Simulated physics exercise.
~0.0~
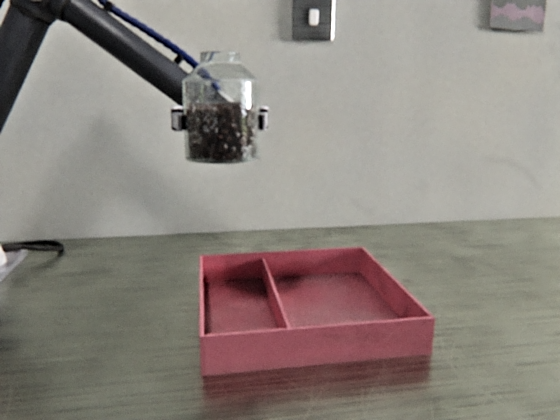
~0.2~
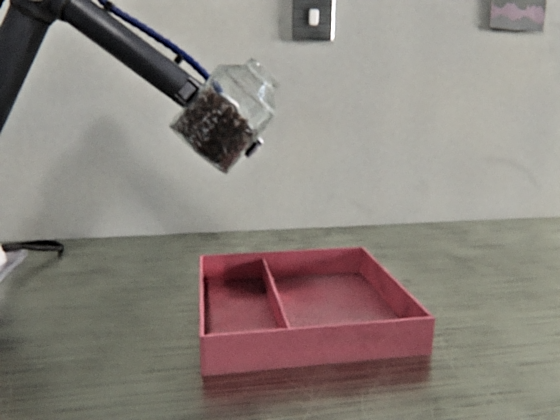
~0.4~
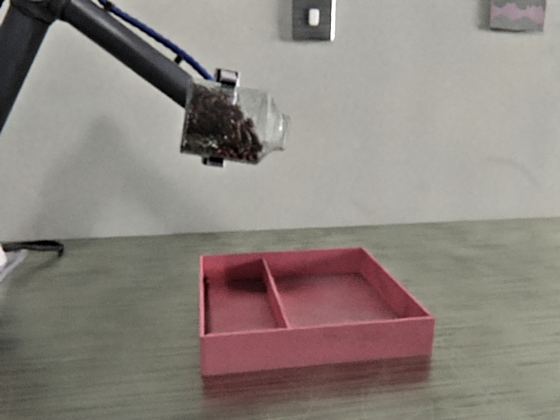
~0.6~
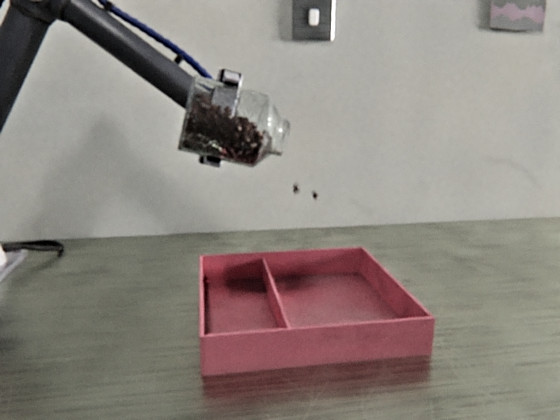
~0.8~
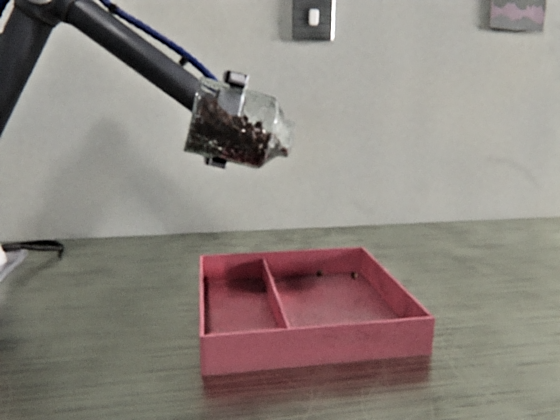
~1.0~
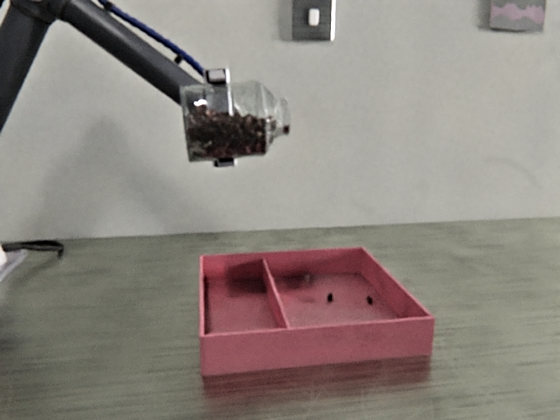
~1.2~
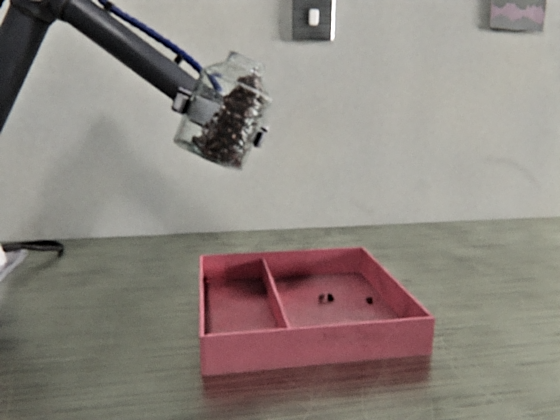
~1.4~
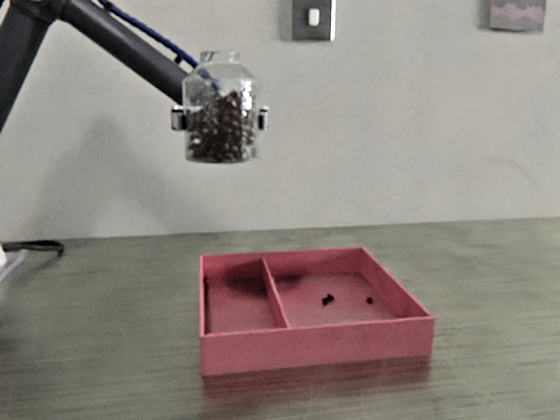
A robot arm tips a clear jar, drops a few dark beans into a red tray, and rights it.
